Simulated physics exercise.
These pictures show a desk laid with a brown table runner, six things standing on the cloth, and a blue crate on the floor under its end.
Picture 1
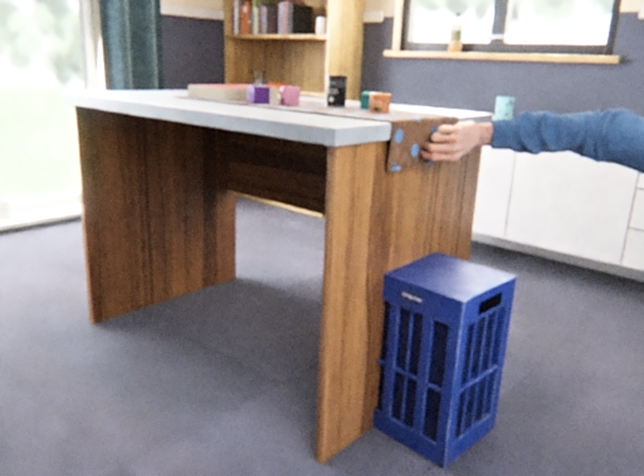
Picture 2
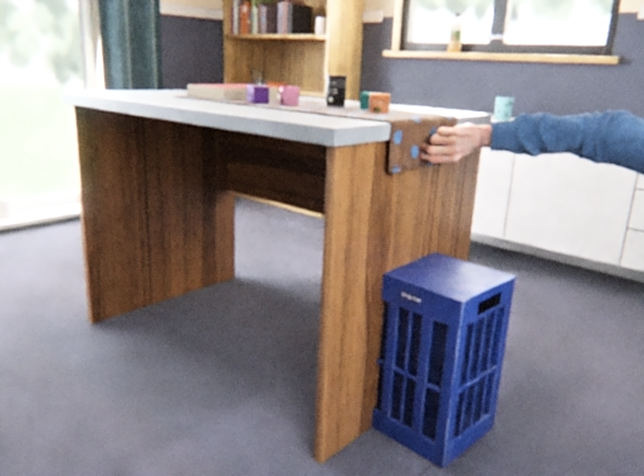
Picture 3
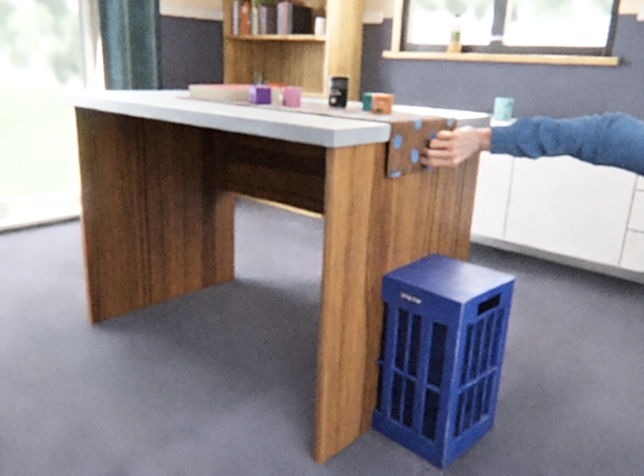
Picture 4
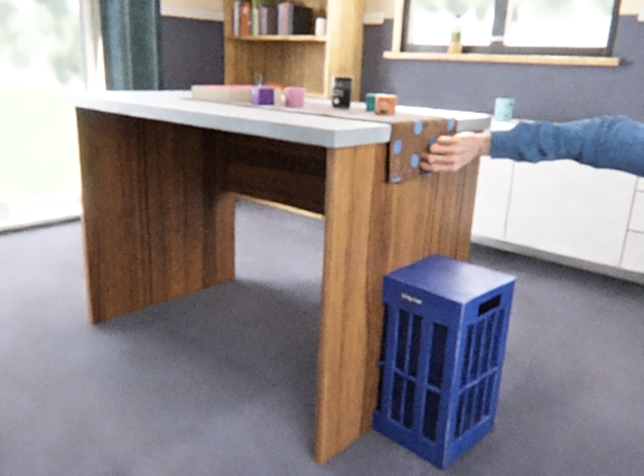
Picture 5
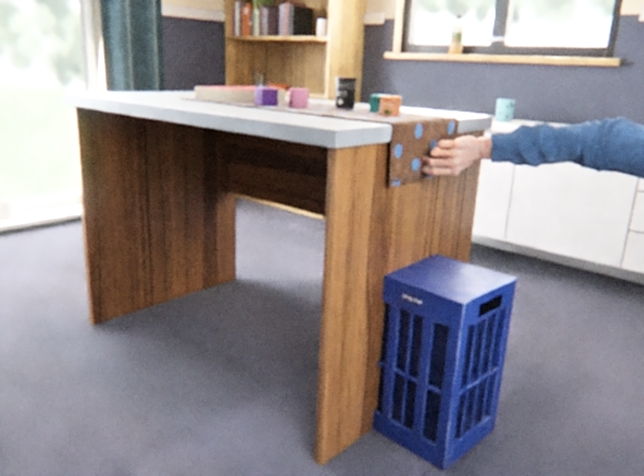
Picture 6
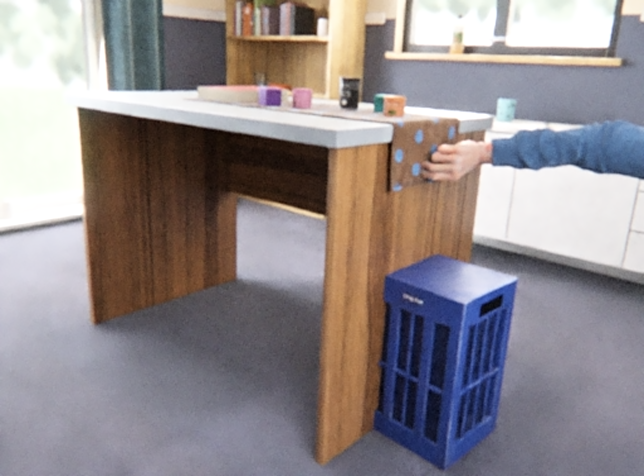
The clip shows a hand gripping the end of a brown, blue-dotted runner on a desk above a blue crate, drawing it slightly downward while the small pots, cubes and black can on it shift a little to the right.
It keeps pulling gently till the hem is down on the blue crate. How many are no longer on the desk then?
The count of fallen things is two.
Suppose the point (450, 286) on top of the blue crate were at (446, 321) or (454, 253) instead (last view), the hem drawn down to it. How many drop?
It would be 3 and 1.
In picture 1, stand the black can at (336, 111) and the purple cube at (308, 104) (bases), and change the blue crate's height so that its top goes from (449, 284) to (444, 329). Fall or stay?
The black can falls, the purple cube remains up.
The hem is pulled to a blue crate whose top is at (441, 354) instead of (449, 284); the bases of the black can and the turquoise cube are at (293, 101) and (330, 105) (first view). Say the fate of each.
The black can remains up; the turquoise cube goes over.
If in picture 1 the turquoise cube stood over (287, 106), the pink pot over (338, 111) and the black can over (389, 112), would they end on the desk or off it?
The turquoise cube holds on, the pink pot falls, the black can goes over.
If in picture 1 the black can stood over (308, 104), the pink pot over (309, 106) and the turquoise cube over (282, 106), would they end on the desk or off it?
The black can remains up, the pink pot does not fall, the turquoise cube does not fall.
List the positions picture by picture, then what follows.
The first frame shows hem (387, 172); orange pot (381, 94); turquoise cube (371, 93); black can (337, 75); pink pot (290, 87); purple cube (259, 86); top of the crate (449, 284).
The second frame shows hem (389, 173); orange pot (380, 94).
The third frame shows hem (387, 177); turquoise cube (373, 94).
The fourth frame shows hem (388, 182); black can (342, 77); top of the crate (448, 285).
The fifth frame shows hem (389, 187); pink pot (299, 89).
The sixth frame shows hem (390, 191); orange pot (395, 97); turquoise cube (385, 96); black can (350, 78); pink pot (303, 89); purple cube (270, 88).
Soon after, hem near (421, 235); orange pot gone.
After that, hem on the crate; orange pot and turquoise cube gone.
In the end, hem on the crate; orange pot and turquoise cube gone. It carries off two.
